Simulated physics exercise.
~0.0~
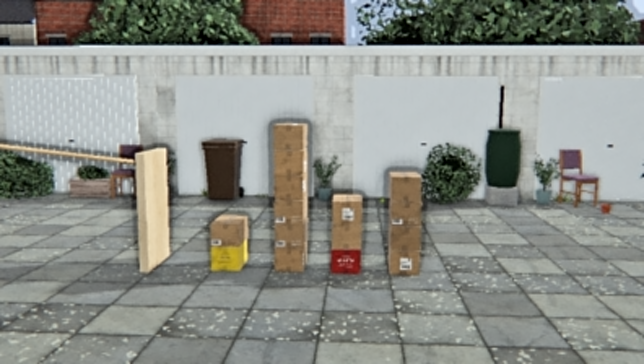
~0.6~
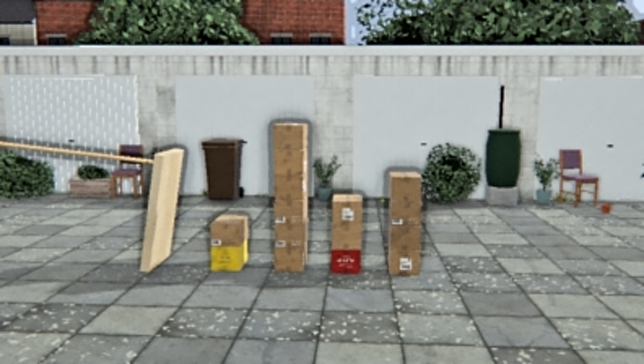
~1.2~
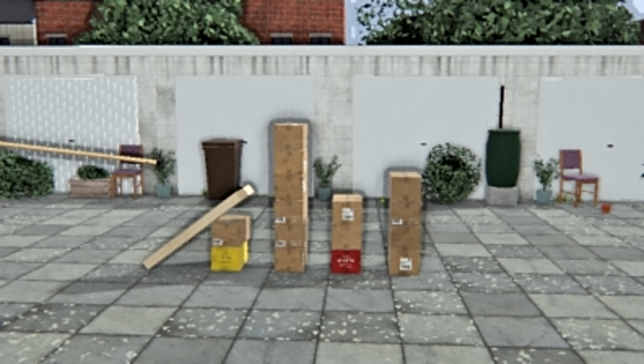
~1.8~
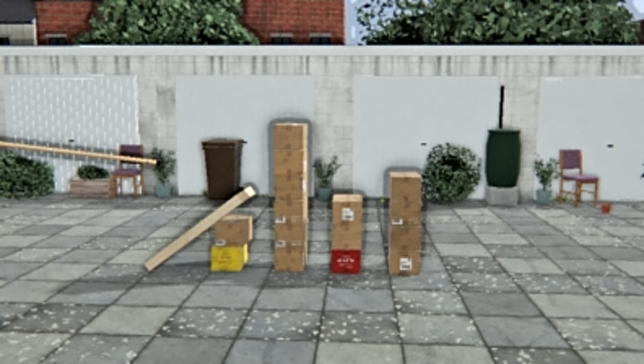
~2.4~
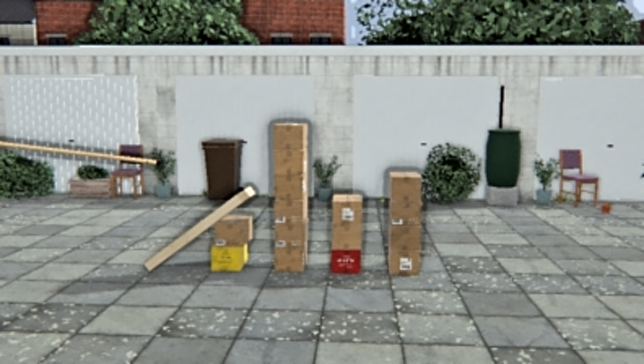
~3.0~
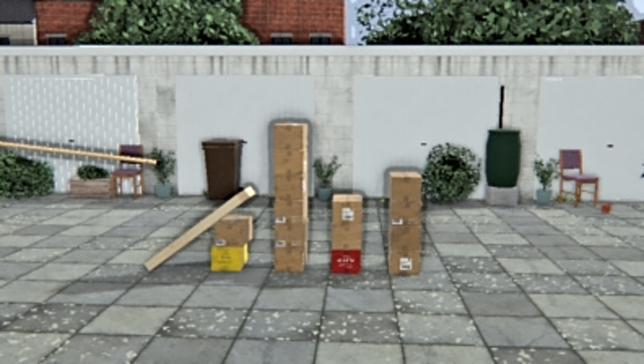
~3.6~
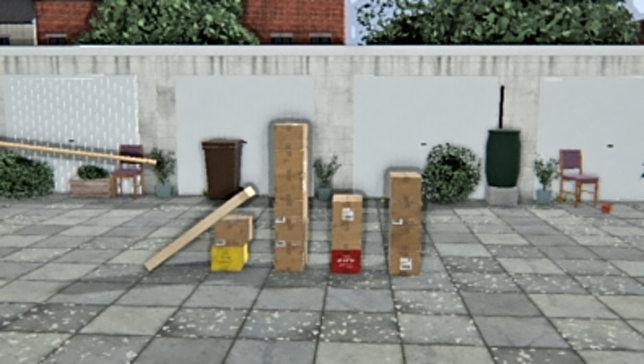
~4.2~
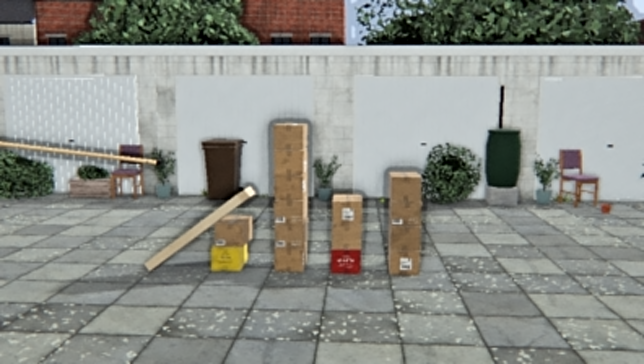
In this clip, a pole moves near the top of an upright wooden board, which tips to the right toward a row of stacked cartons and comes to rest leaning against the first, short stack with the yellow carton, while all the stacks stay standing.
